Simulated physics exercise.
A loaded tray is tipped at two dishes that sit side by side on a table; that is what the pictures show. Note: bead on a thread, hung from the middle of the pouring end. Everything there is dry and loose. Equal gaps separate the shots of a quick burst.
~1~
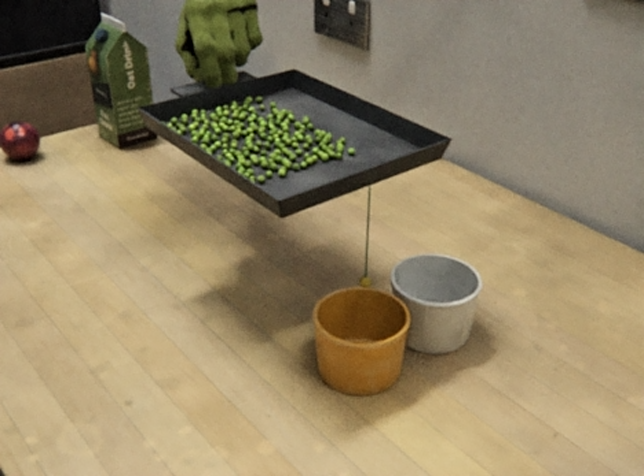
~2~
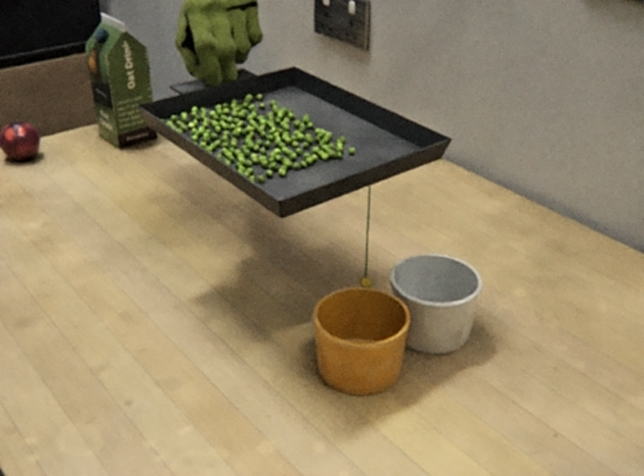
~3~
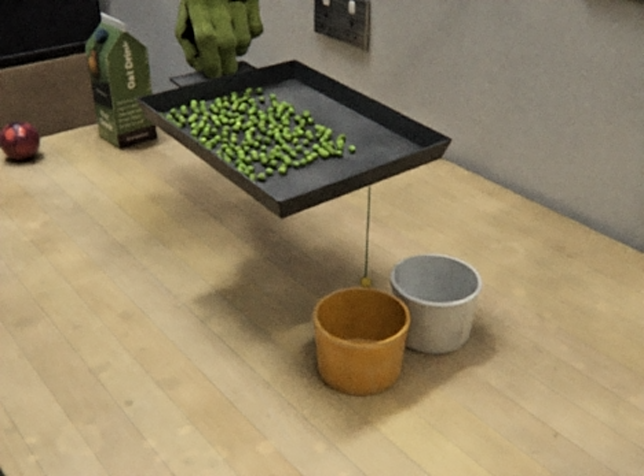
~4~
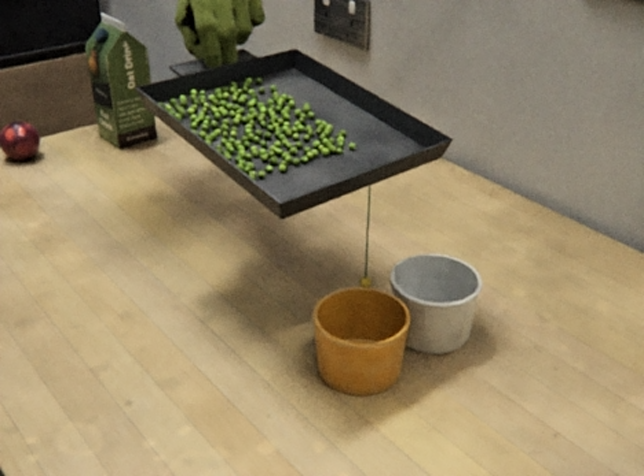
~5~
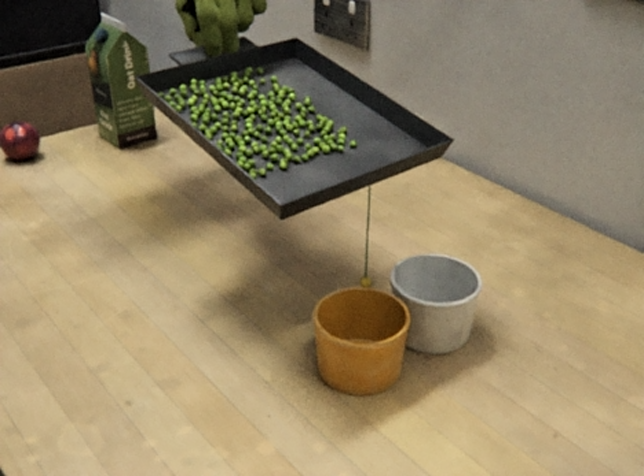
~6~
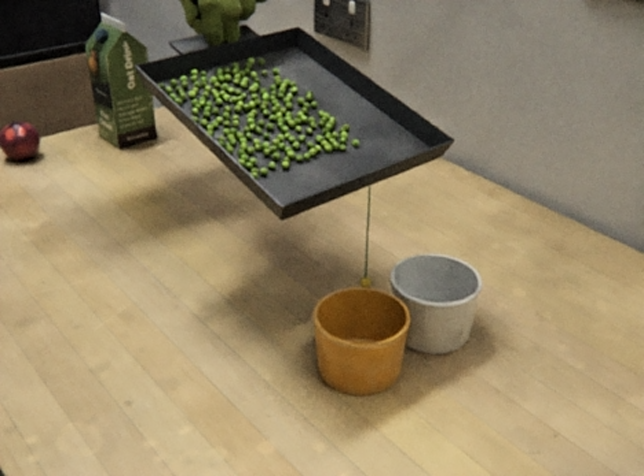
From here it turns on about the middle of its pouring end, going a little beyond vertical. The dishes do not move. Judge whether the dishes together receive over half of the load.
They receive under half of it.
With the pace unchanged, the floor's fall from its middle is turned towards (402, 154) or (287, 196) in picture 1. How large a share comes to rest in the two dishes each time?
Roughly 90 % in the first case and 0 % in the second.
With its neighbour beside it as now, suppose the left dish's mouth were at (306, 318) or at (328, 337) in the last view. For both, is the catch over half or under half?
In turn: Less than half; most of it.
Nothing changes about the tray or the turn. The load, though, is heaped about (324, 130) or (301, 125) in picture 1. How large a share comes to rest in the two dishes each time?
About 50 %, then about 40 %.
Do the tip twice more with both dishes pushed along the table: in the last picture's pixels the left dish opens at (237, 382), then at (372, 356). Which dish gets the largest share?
Try 1: The dish at right; try 2: The dish at left.
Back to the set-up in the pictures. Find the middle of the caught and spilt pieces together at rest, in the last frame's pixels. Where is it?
At about (357, 394), give or take.
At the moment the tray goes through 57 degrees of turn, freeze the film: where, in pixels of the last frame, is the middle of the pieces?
The centre of the load shows up near (331, 181) in the last view.
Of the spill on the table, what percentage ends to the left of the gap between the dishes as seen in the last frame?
It works out at some 70 percent.
Just after the last frame, tray tipped steeply; almost all on the tray; just a few in the air.
A moment on, tray tipped right over; about a tenth on the tray; roughly a quarter in the left dish; just a few in the right dish; roughly a third outside both; roughly a quarter in the air.
Further on, tray tipped past a quarter turn; roughly a third in the left dish; just a few in the right dish; roughly two thirds outside both.
When it is over, tray tipped past a quarter turn; roughly a third in the left dish; just a few in the right dish; roughly two thirds outside both.
